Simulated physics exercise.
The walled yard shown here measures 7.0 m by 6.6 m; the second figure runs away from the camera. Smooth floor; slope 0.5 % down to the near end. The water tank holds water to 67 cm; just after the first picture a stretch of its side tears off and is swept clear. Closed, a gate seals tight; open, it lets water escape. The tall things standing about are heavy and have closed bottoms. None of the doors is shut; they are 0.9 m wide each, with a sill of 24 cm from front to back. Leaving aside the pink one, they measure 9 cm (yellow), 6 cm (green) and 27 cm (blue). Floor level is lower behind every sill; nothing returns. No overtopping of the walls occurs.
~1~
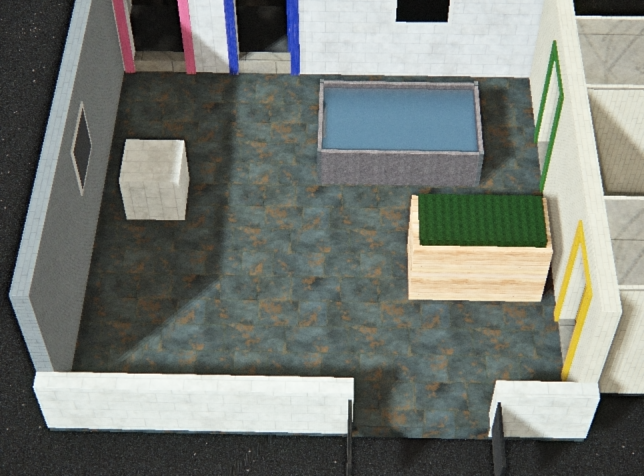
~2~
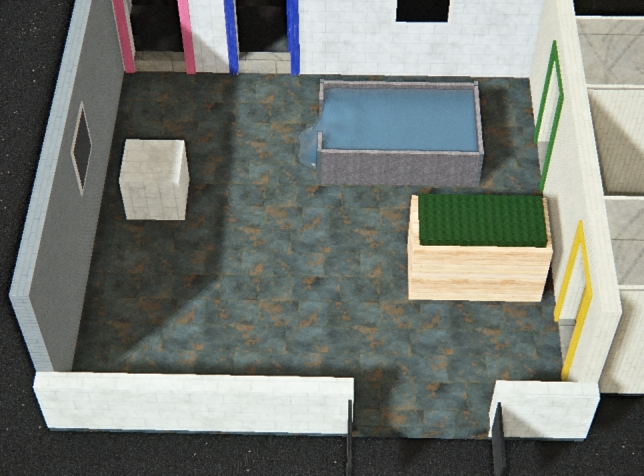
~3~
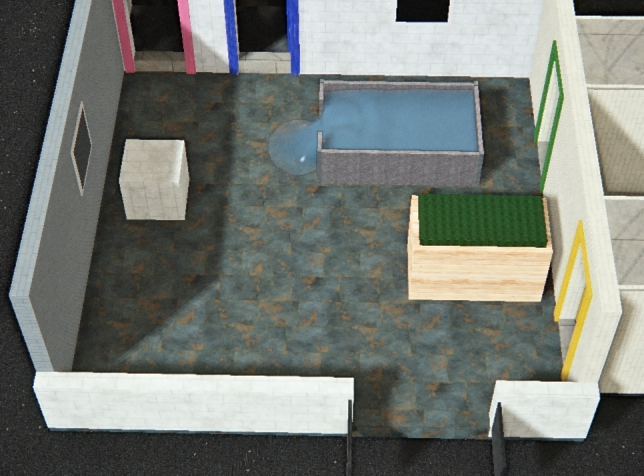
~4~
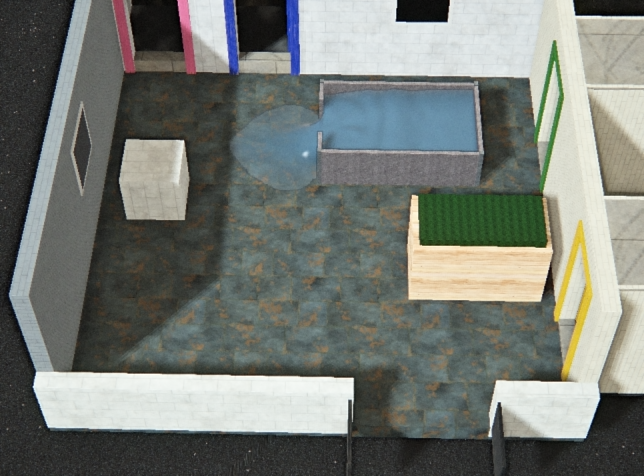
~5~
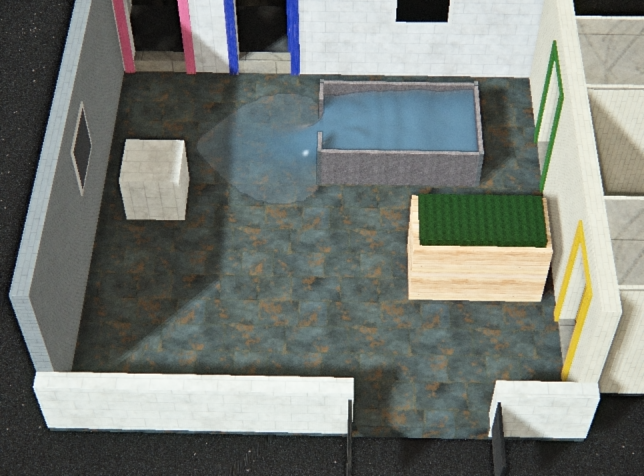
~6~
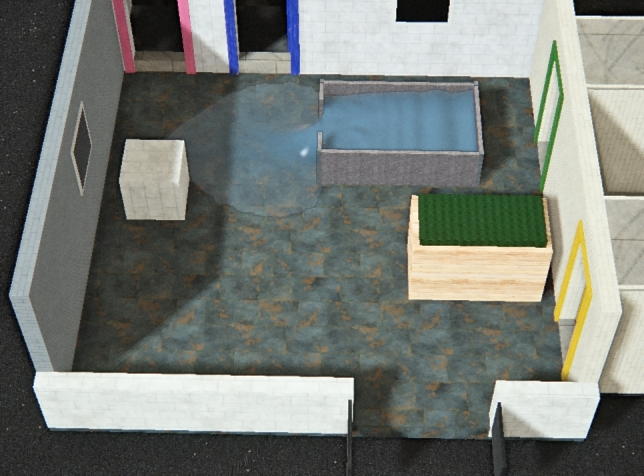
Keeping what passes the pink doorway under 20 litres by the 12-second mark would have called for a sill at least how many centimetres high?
It would have called for about 18 cm.
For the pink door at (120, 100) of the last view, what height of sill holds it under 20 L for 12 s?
22 cm.
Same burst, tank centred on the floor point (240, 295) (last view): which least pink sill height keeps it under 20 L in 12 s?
Some 17 cm.
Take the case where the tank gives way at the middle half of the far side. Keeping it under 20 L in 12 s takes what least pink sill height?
The answer is some 9.0 cm.
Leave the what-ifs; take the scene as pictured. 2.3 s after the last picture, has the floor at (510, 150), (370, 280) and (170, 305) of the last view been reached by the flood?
One by one: Clear, clear, drenched.
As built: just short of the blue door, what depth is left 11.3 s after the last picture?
Lab note: Depth approx. 5.5 cm.
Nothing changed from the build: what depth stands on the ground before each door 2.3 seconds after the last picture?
Depth (cm): Yellow 0 / green 0 / pink 24 / blue 6.
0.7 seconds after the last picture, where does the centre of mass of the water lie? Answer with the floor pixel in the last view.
The water's centre is at about (348, 146).
Then, 0.7 s after the last picture water covers 25 % of the floor, deepest (34 cm) near (309, 148); 6 cm at the pink door, 0 litres in over its 25 cm sill.
Then, 2.3 s after the last picture water covers 40 % of the floor, deepest (26 cm) near (129, 113); 24 cm at the pink door, 1 litre in over its 25 cm sill.
Then, 11.3 s after the last picture water covers 90 % of the floor, deepest (9 cm) near (141, 170); 7 cm at the pink door, 2 litres in over its 25 cm sill.
At the pink door as built, the water peaked near 25 cm, 2.1 s after the last picture.
With a sill of 16 cm, 30 litres would have come in within the 12 s; with 22 cm, 7 litres. So under 20 litres takes about 18 cm.
